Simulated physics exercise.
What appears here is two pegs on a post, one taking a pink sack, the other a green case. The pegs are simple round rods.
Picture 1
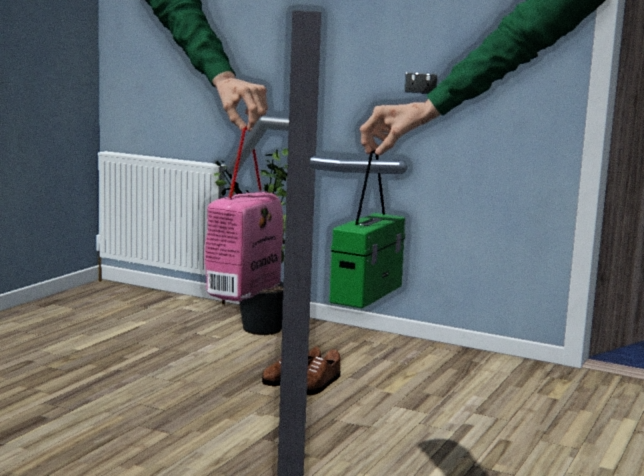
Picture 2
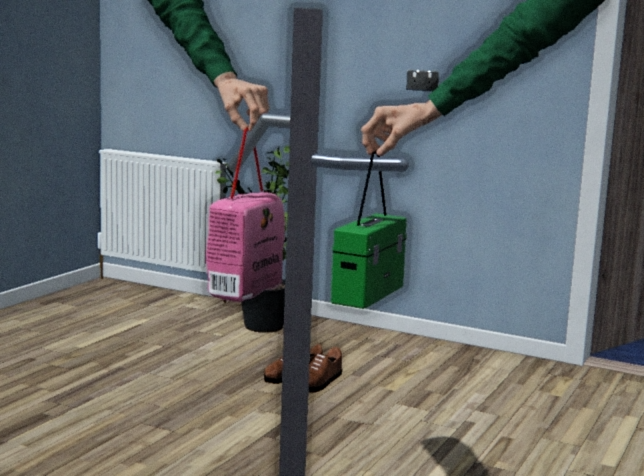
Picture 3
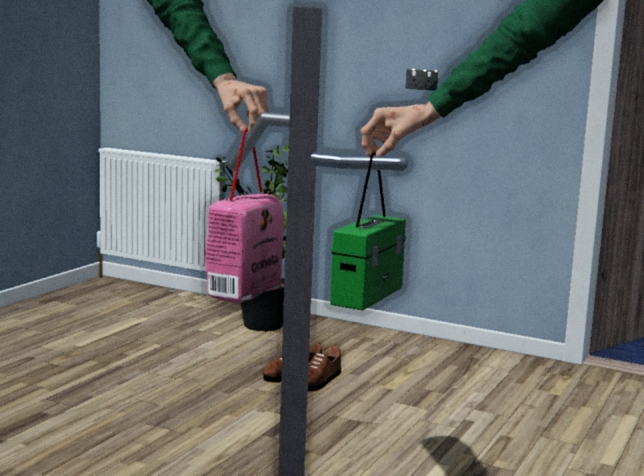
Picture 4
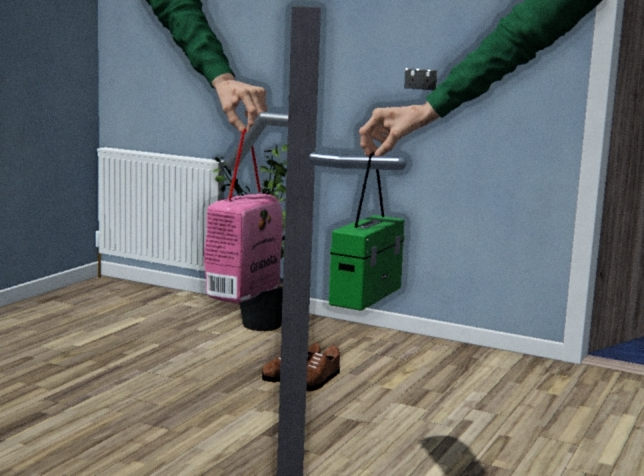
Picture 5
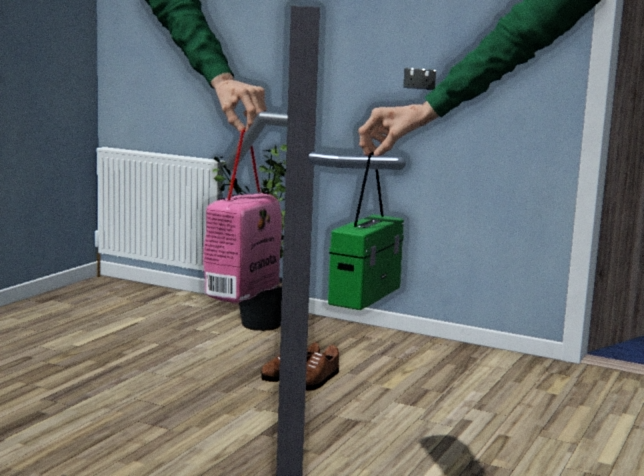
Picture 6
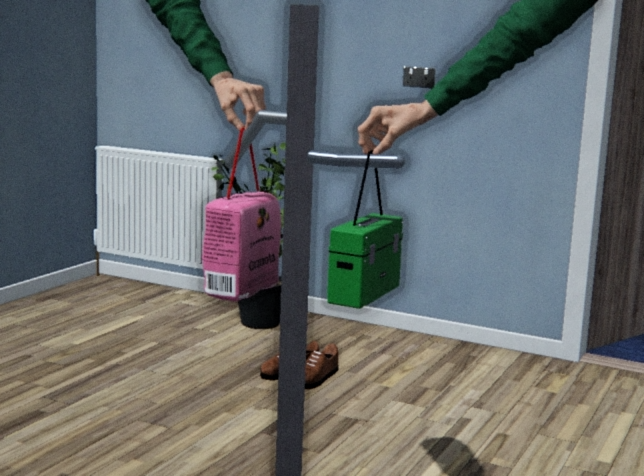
Two hands in green sleeves reach in from the upper left and upper right of a room with blue-grey walls and a wood floor, seen from the front. The left holds a pink sack by red straps and the right a green case by dark straps, either side of a dark post with two pegs, before a white radiator, plant and brown shoes. Almost nothing moves beyond a very slight shift of the view.
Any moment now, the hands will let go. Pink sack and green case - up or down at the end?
Pink sack: Down; green case: Up.
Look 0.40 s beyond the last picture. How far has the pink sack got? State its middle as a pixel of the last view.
Position then: (237, 464).
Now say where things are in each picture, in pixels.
Pink sack (245, 245); green case (369, 259); left peg tip (233, 168); right peg tip (400, 167), in the first frame.
Pink sack (246, 246); green case (370, 260), in the second frame.
Pink sack (245, 247); green case (369, 261), in the third frame.
Pink sack (244, 247); green case (368, 261), in the fourth frame.
Pink sack (243, 247); green case (367, 261), in the fifth frame.
Pink sack (242, 245); green case (366, 259); left peg tip (231, 162), sloping steeply down; right peg tip (398, 161), about level, in the sixth frame.
Then, 0.40 s later than the last view, pink sack on the floor near (237, 464); green case hanging from its loop near (366, 261).
Then, 0.66 s later than the last view, pink sack on the floor; green case hanging from its loop near (365, 261).
Finally, pink sack on the floor; green case hanging from its loop near (365, 261). The pink sack comes down and the green case stays hanging.
